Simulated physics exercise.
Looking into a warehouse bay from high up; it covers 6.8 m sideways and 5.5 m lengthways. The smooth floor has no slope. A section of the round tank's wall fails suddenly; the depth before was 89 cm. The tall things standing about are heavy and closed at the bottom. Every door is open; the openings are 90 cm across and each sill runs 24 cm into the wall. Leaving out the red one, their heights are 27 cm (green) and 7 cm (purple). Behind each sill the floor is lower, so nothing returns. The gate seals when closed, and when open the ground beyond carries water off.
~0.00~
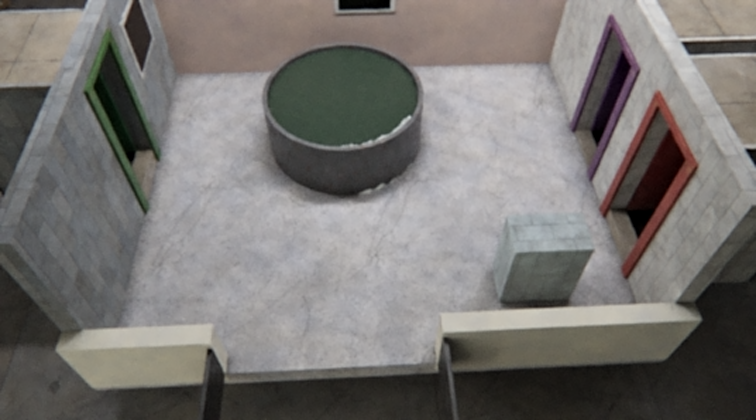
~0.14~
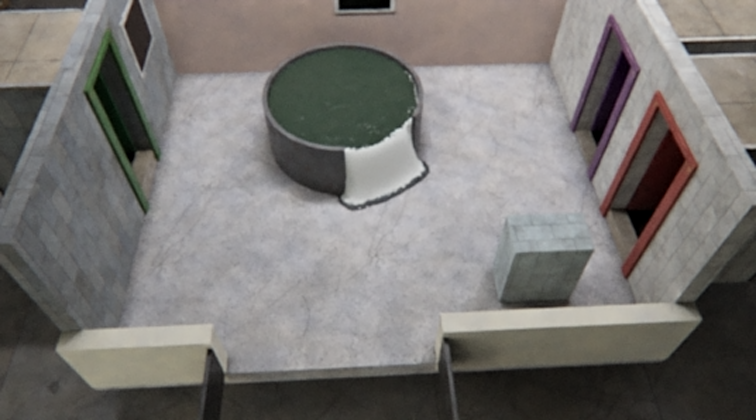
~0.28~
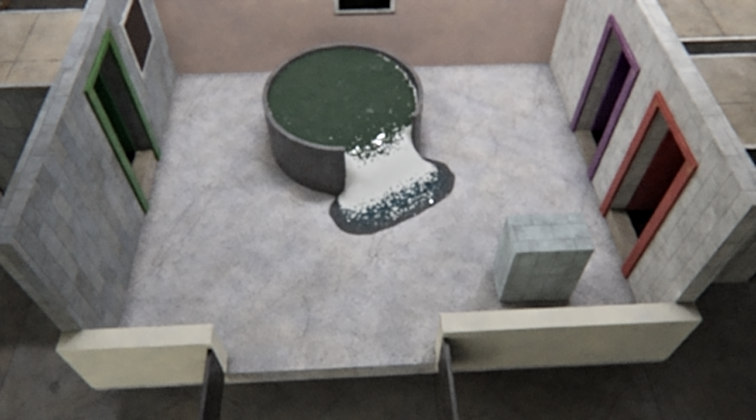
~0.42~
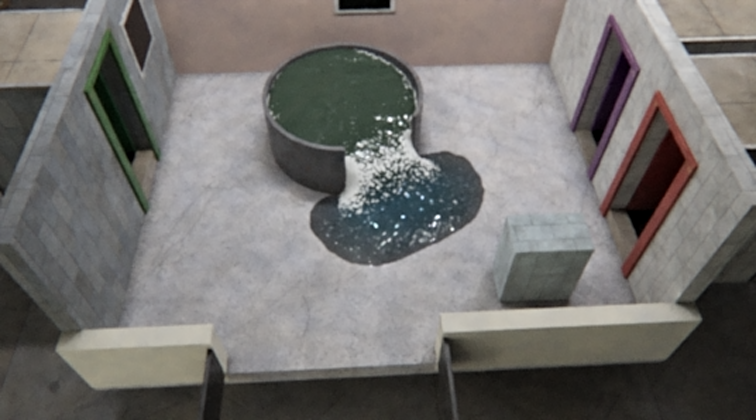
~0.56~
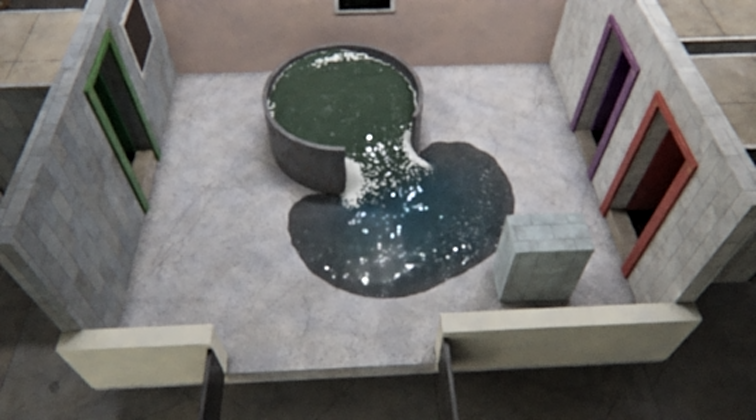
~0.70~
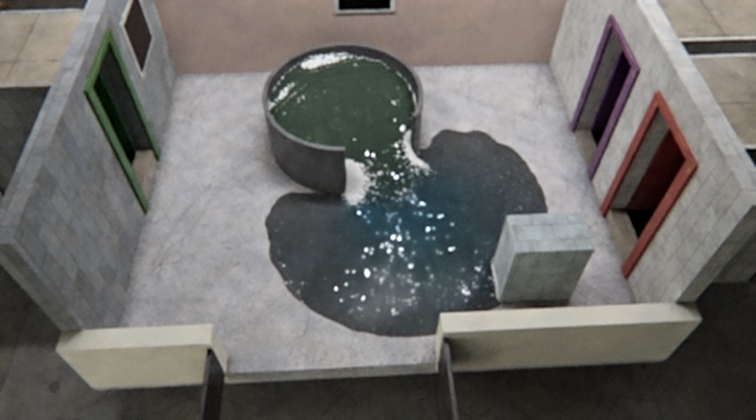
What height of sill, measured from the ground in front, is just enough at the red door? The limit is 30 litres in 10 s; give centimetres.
Close to 35 cm is just enough.
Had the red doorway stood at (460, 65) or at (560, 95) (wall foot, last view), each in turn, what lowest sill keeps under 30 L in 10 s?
Roughly 10.0 and 9.0 cm.
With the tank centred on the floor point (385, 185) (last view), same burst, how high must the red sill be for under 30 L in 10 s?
About 31 cm.
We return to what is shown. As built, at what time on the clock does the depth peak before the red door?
Around 2.0 s.
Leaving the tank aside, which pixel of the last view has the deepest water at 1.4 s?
Around (499, 341).
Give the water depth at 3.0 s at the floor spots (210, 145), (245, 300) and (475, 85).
About 0, 1 and 0 cm.
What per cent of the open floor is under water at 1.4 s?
About 40 per cent.
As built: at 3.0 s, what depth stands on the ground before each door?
Depths in cm: Green 0, red 30, purple 10.
After 1.4 s water covers 40 % of the floor, deepest (46 cm) near (499, 341); 19 cm at the red door, 5 litres in over its 20 cm sill.
After 3.0 s water covers 45 % of the floor, deepest (36 cm) near (611, 336); 30 cm at the red door, 156 litres in over its 20 cm sill.
After 10.0 s water covers 90 % of the floor, deepest (12 cm) near (401, 104); 8 cm at the red door, 184 litres in over its 20 cm sill.
At the red door as built, the water arrived by 1.1 s and peaked near 35 cm at 2.0 s.
Run again over the same 10 s with other heights there, 60 litres in over 30.5 cm, 7 litres over 41.5 cm. The limit of 30 litres is kept from about 35 cm up.
